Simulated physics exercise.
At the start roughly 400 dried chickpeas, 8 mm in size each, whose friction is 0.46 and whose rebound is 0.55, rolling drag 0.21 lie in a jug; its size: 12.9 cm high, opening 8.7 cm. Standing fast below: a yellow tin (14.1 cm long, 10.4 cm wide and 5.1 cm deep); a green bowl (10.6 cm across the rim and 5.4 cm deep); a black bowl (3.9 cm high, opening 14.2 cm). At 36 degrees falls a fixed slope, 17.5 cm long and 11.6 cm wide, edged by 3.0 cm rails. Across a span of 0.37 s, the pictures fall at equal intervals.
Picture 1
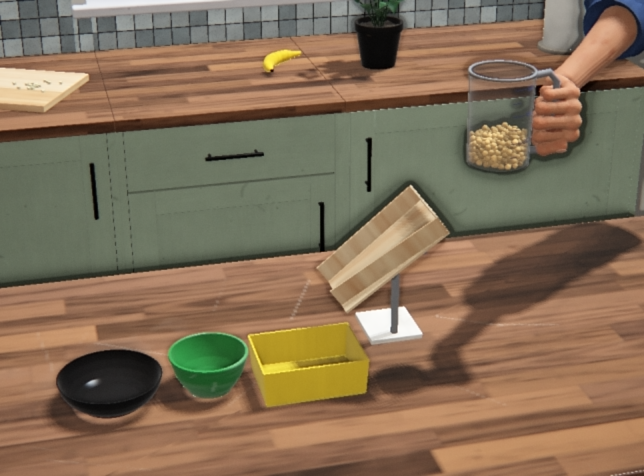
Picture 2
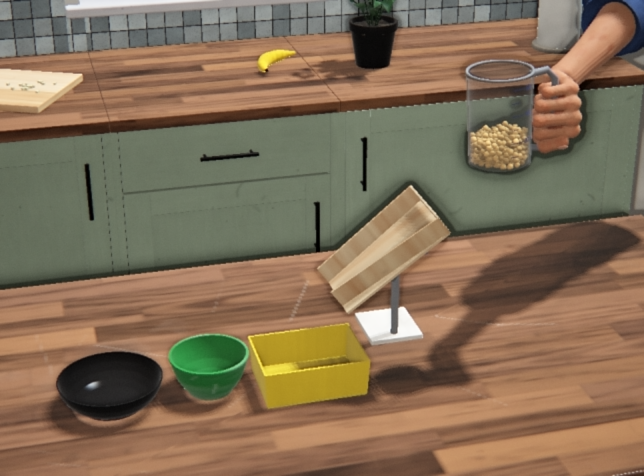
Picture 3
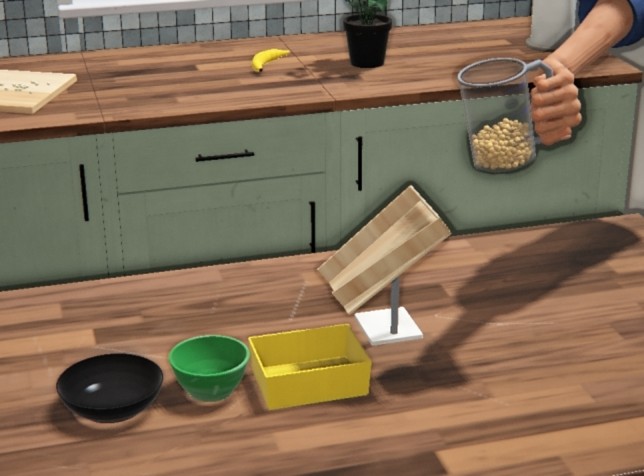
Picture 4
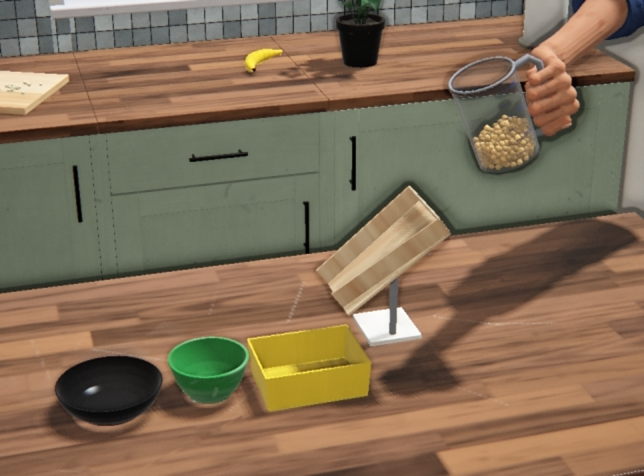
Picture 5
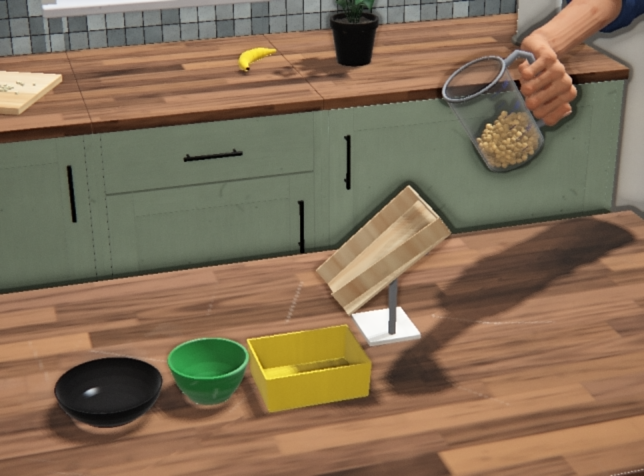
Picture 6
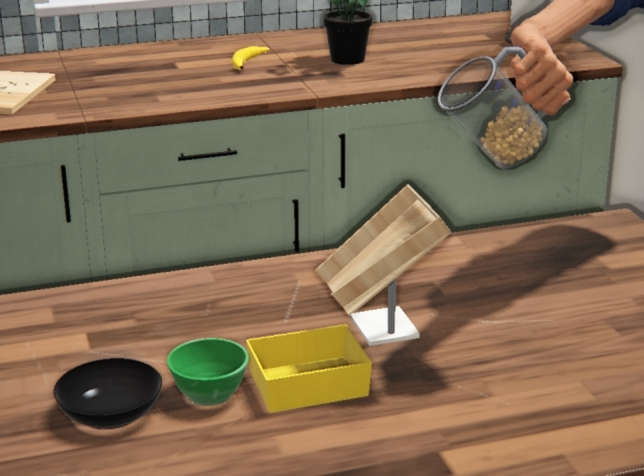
The video shows a hand holding a clear jug of dried chickpeas above a tilted wooden board, a yellow tin, a green bowl and a black bowl, then steadily tilting the jug to the left as the chickpeas shift inside.
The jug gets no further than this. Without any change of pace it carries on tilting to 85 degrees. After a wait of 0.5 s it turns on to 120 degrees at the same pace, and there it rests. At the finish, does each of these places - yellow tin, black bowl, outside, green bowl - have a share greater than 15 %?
Yellow tin not greater, black bowl not greater, outside greater, green bowl not greater.
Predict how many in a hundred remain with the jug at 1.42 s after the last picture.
Roughly 70 percent of the load.
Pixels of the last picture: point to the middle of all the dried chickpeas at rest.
I'd point at roughly (475, 350).
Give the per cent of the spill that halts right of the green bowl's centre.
I reckon close to 100 per cent of the spill.
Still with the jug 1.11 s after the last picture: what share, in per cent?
Roughly 100 per cent of the load is still held.
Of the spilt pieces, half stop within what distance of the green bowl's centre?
My estimate is close to 40 centimetres.
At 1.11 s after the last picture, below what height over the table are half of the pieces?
Estimated height: About 36 cm.
Then, 0.43 s after the last picture, tilt 85 degrees; jug 100 %; middle of all pieces near (517, 123).
Then, 0.78 s after the last picture, tilt 85 degrees; jug 100 %; middle of all pieces near (515, 124).
Then, 1.11 s after the last picture, tilt 107 degrees; jug 100 %; middle of all pieces near (518, 115).
Then, 1.42 s after the last picture, tilt 120 degrees; jug 70 %, slope 30 %; middle of all pieces near (477, 153).
In the end, jug 0 %, green bowl 0 %, slope 0 %, outside 95 %, black bowl 0 %, yellow tin 5 %.
